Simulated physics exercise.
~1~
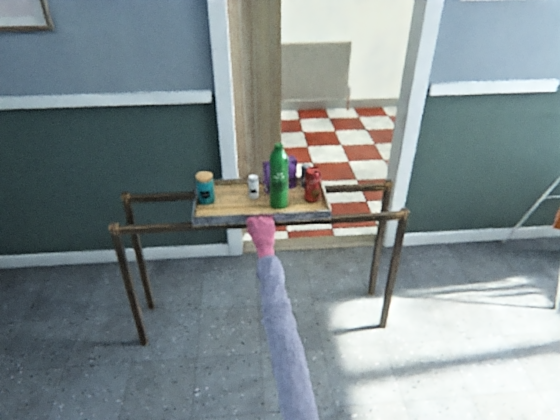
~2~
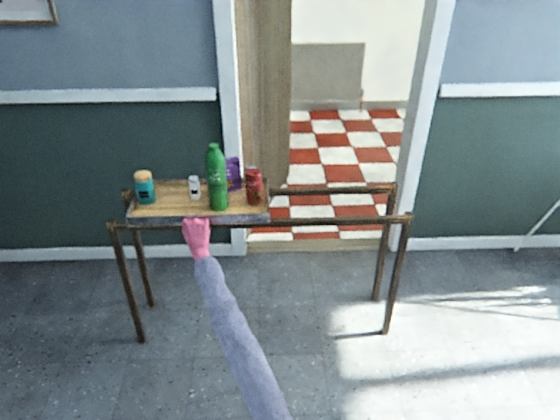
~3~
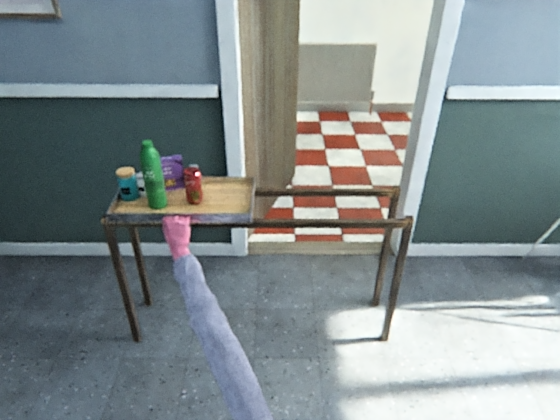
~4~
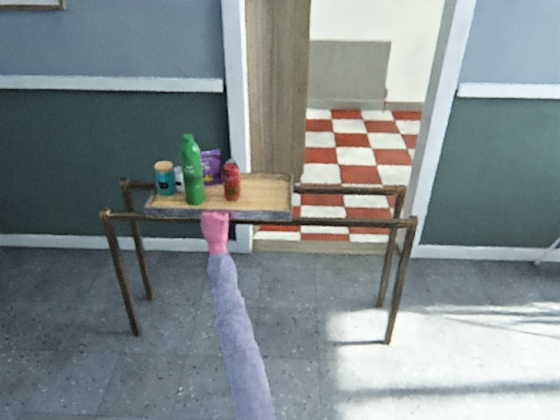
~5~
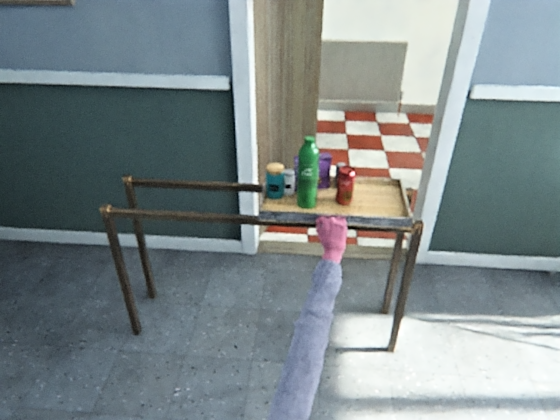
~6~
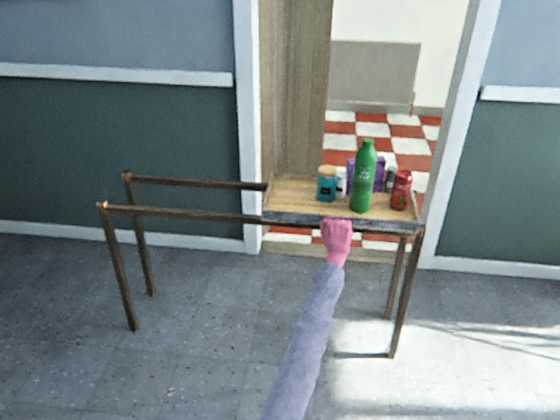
In a hallway, a pink-gloved hand slides a tray of containers left, then right.
